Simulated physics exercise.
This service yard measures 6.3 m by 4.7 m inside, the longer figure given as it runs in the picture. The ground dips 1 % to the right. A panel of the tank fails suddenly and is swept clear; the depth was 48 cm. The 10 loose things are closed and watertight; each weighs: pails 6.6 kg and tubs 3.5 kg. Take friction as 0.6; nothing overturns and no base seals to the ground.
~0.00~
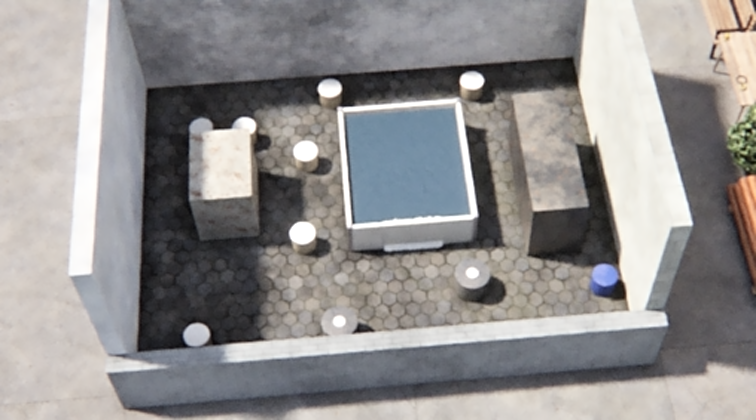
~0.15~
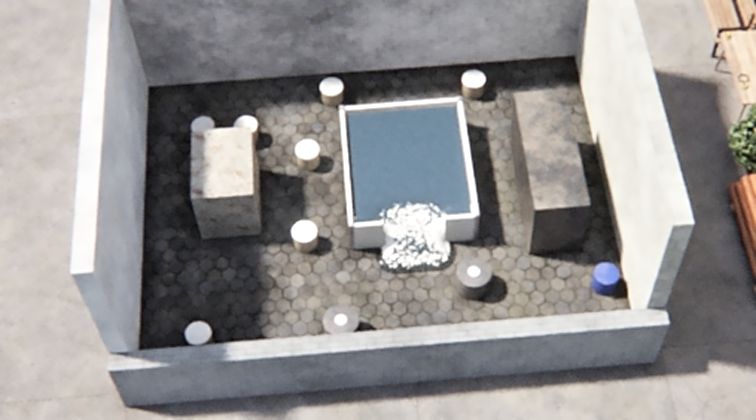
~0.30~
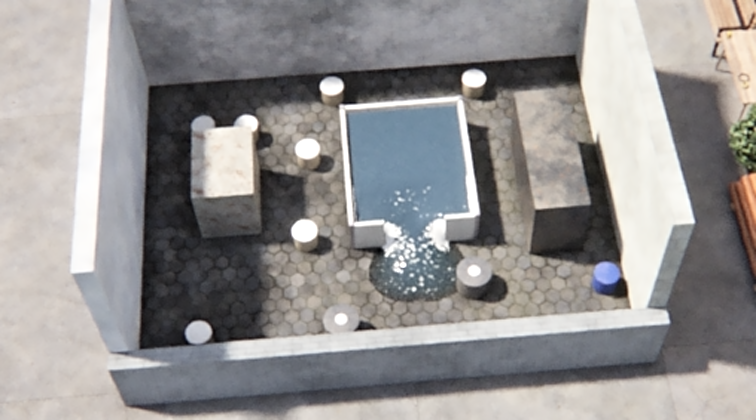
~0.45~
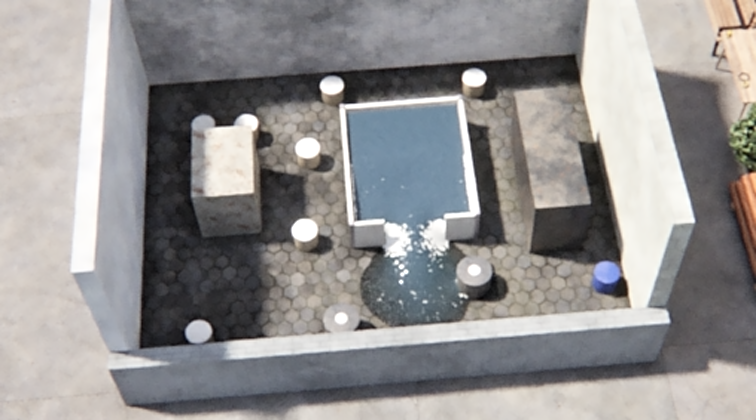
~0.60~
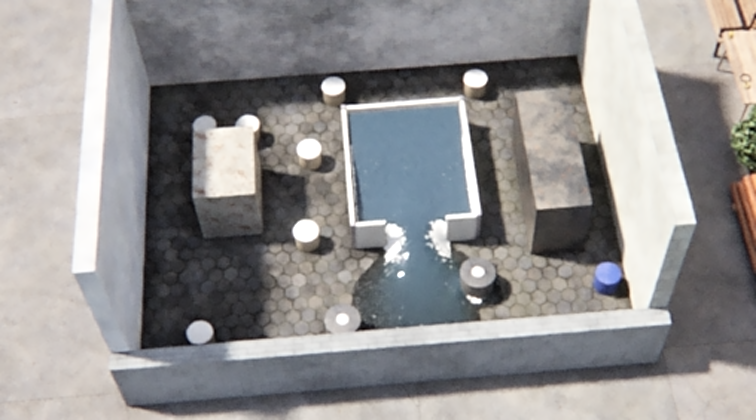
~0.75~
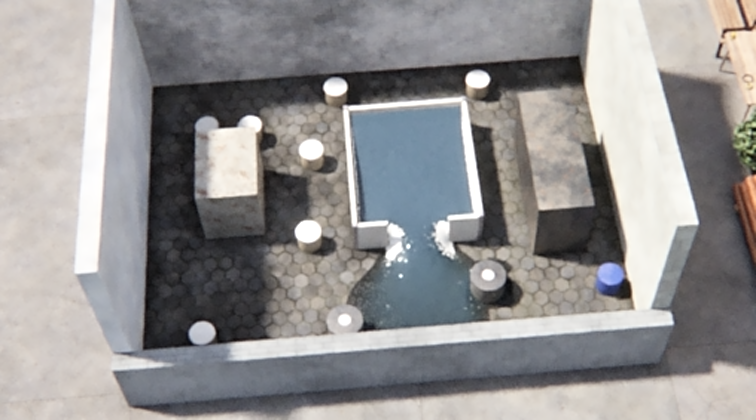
Water burst through the front of a raised tank in a walled yard and spread across the paving to the low front wall, nudging one grey tub slightly right while the blue pail stayed put.
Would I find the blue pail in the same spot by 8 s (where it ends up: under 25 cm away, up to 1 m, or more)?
Blue pail travels far.
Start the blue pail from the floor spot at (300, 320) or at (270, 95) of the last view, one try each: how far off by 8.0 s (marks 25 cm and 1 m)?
In that order: It moves a short way; it stays put.
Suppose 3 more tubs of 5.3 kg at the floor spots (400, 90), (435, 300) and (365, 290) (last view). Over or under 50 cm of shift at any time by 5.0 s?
In that order: Under, over, over.
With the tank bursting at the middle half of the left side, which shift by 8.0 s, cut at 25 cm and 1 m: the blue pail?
In that case the blue pail stays put.
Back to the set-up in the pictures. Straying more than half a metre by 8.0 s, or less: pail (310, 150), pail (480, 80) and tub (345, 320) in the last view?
In turn: Under, less, more.
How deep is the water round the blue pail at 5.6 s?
About 11 cm.
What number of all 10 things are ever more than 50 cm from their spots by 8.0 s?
4 of them.
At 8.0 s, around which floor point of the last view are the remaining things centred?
Around (324, 159).
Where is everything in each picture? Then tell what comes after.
The blue pail at (605, 275) rests on the ground; 2.9 m2 under water; 0 of 10 have shifted, in the first picture.
The blue pail at (606, 274), on the bottom; water covers 3.3 m2; 0 of 10 have shifted, in the second picture.
The blue pail at (607, 273), on the bottom; water covers 3.8 m2; 0 of 10 have shifted, in the third picture.
The blue pail at (607, 272), on the bottom; 4.5 m2 under water; 0 of 10 have shifted, in the fourth picture.
The blue pail at (608, 273) rests on the ground; 5.2 m2 under water; 0 of 10 have shifted, in the fifth picture.
The blue pail at (610, 274) rests on the ground; water covers 5.5 m2; 1 of 10 have shifted, in the sixth picture.
After 1.6 s the blue pail is near (610, 274), 0.0 m from its start, aground; 0 afloat.
After 3.6 s the blue pail is near (587, 160), 1.8 m from its start, aground; 3 afloat.
After 5.6 s the blue pail is near (541, 54), 3.8 m from its start, afloat; 3 afloat.
After 8.0 s the blue pail is near (497, 71), 3.7 m from its start, aground; 2 afloat.
